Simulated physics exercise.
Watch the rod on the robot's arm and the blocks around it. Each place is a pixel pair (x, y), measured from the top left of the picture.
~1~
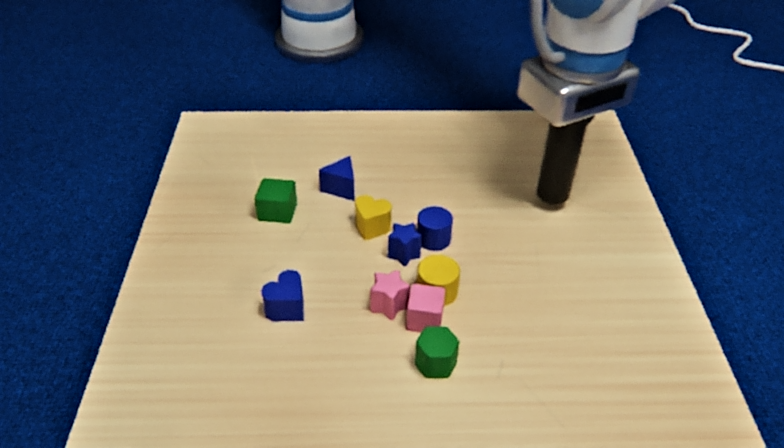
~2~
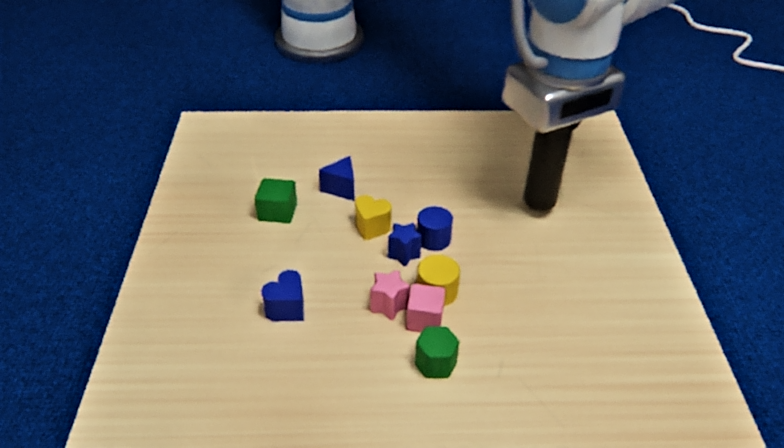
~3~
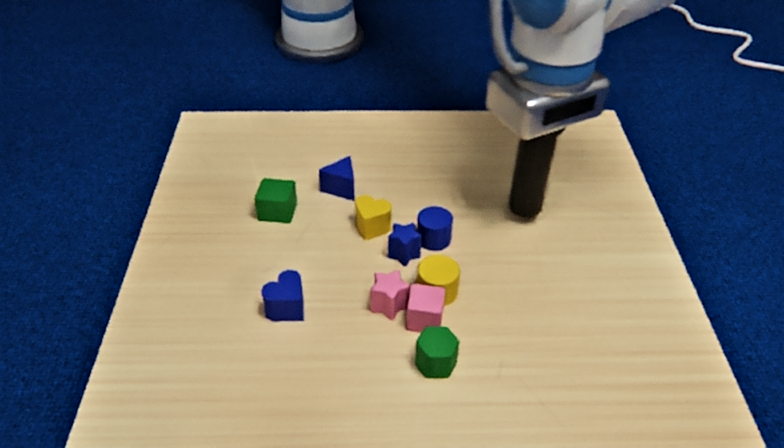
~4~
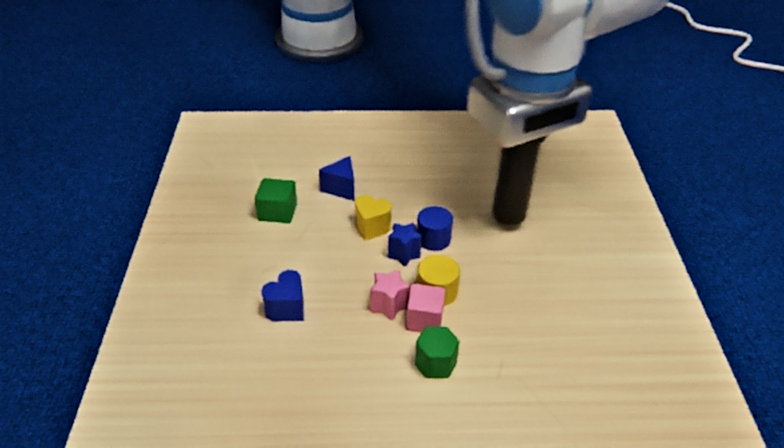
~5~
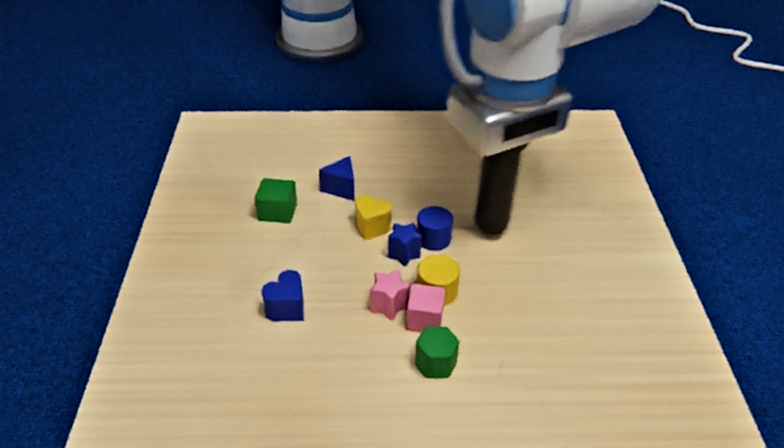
On a wooden board, a robot arm moves its black rod left toward still, colourful blocks.
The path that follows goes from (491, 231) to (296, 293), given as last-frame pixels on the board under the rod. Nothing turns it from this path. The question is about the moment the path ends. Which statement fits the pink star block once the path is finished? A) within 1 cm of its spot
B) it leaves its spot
Option A.
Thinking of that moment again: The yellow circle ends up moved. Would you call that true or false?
The statement is false.
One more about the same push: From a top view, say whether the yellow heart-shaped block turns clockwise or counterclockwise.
The block turns counter-clockwise.
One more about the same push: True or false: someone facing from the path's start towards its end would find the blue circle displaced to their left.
The statement is false.
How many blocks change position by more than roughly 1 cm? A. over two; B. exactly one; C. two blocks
Answer: A.
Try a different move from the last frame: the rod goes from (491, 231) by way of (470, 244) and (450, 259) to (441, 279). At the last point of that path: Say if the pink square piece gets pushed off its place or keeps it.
The pink square piece will not stay where it is.
The first path, step by step. One third of the way, rod (429, 241); yellow heart-shaped block (369, 204); blue star block (388, 236), turned 50° anticlockwise; blue circle (398, 216).
Two thirds of the way, rod (364, 262); yellow heart-shaped block (363, 198), turned 25° anticlockwise; blue star block (331, 249), turned 55° anticlockwise; blue circle (383, 215).
At the end, rod (294, 283); blue heart-shaped block (270, 297), turned 25° anticlockwise; yellow heart-shaped block (363, 198), turned 25° anticlockwise; pink star block not moved; blue star block (271, 254); blue circle (383, 215); yellow circle not moved.
